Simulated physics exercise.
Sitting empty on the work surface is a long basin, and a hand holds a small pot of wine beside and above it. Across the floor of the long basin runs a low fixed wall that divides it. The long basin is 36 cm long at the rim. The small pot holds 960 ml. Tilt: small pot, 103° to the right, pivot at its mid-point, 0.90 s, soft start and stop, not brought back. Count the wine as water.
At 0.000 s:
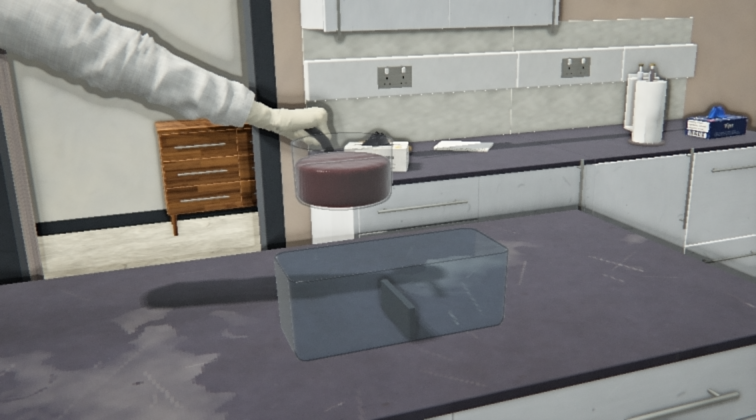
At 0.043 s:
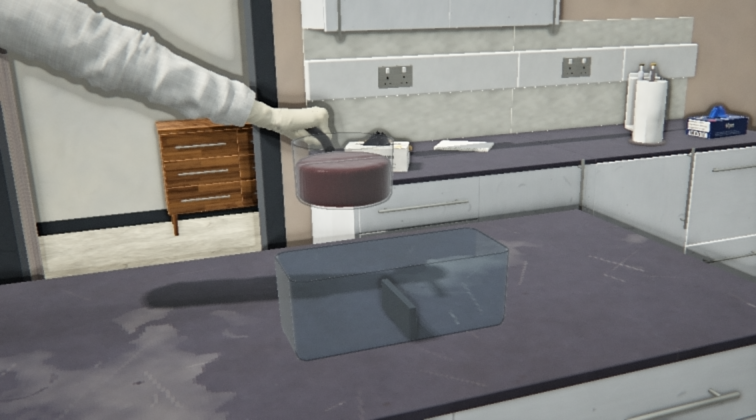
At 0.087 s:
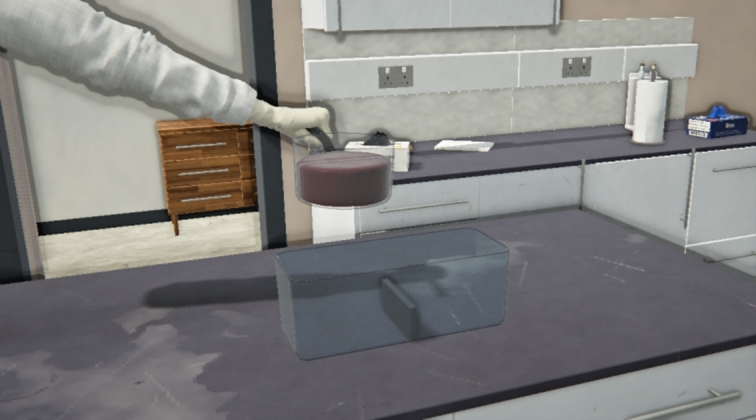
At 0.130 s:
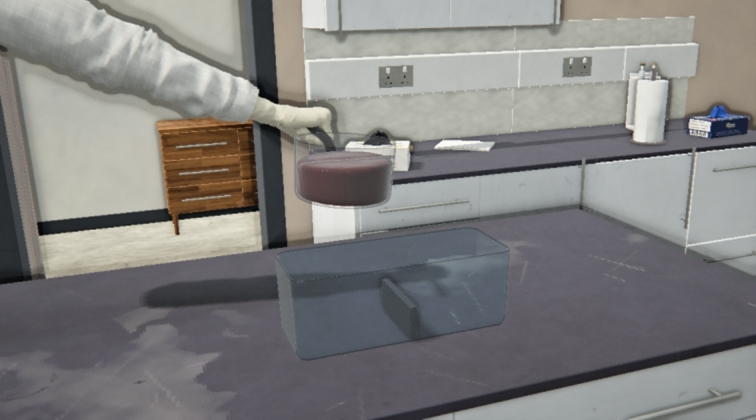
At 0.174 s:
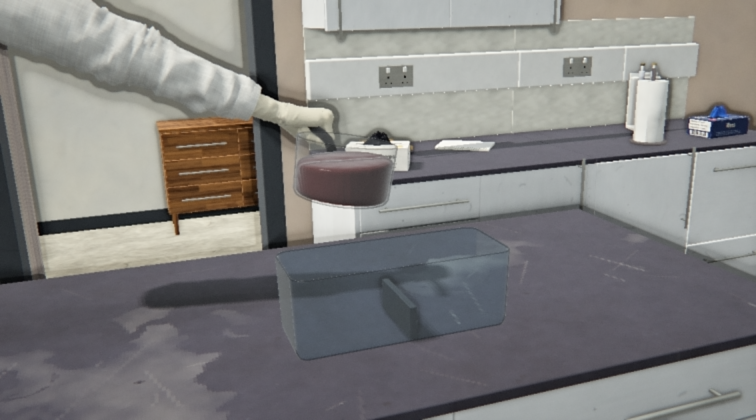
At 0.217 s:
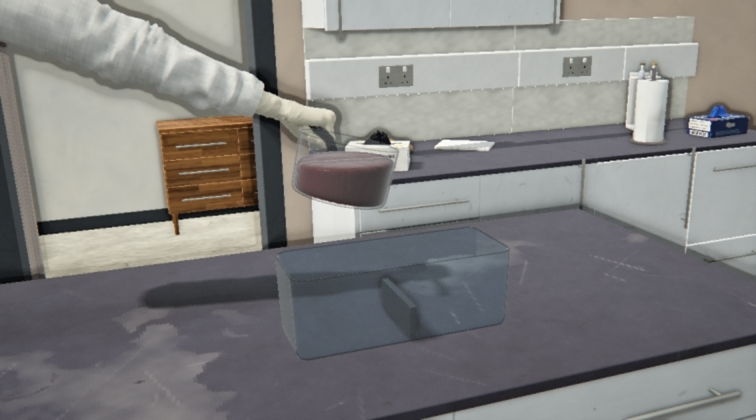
A gloved hand slowly tilting a small clear pot of dark red liquid rightward above an empty long basin on a worktop.
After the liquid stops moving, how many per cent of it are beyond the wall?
About 94 per cent.
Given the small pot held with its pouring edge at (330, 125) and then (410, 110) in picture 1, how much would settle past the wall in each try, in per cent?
First 10, then 95 per cent.
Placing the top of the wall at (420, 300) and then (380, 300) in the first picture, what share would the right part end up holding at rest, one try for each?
55 per cent first, 95 per cent second.
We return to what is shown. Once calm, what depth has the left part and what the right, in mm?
Depths at rest: Left around 2 mm, right around 42 mm.
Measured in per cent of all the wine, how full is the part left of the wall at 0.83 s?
Left share: Approx. 2 %.
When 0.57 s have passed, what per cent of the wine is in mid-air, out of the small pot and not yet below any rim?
Close to 28 in a hundred.
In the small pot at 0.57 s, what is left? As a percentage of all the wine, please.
Portion remaining: Approx. 68 per cent.
After 0.57 s the tilt is 73° and 67 per cent is still to pour, 0 is left of the wall and 4 right of it.
After 0.83 s the tilt is 102° and 16 per cent is still to pour, 2 is left of the wall and 70 right of it.
After 1.10 s the tilt is 103° and 2 per cent is still to pour, 5 is left of the wall and 90 right of it.
After 1.40 s the tilt is 103° and 0 per cent is still to pour, 5 is left of the wall and 94 right of it.
In the end 6 per cent lies left of the wall, 94 right of it and 1 outside.
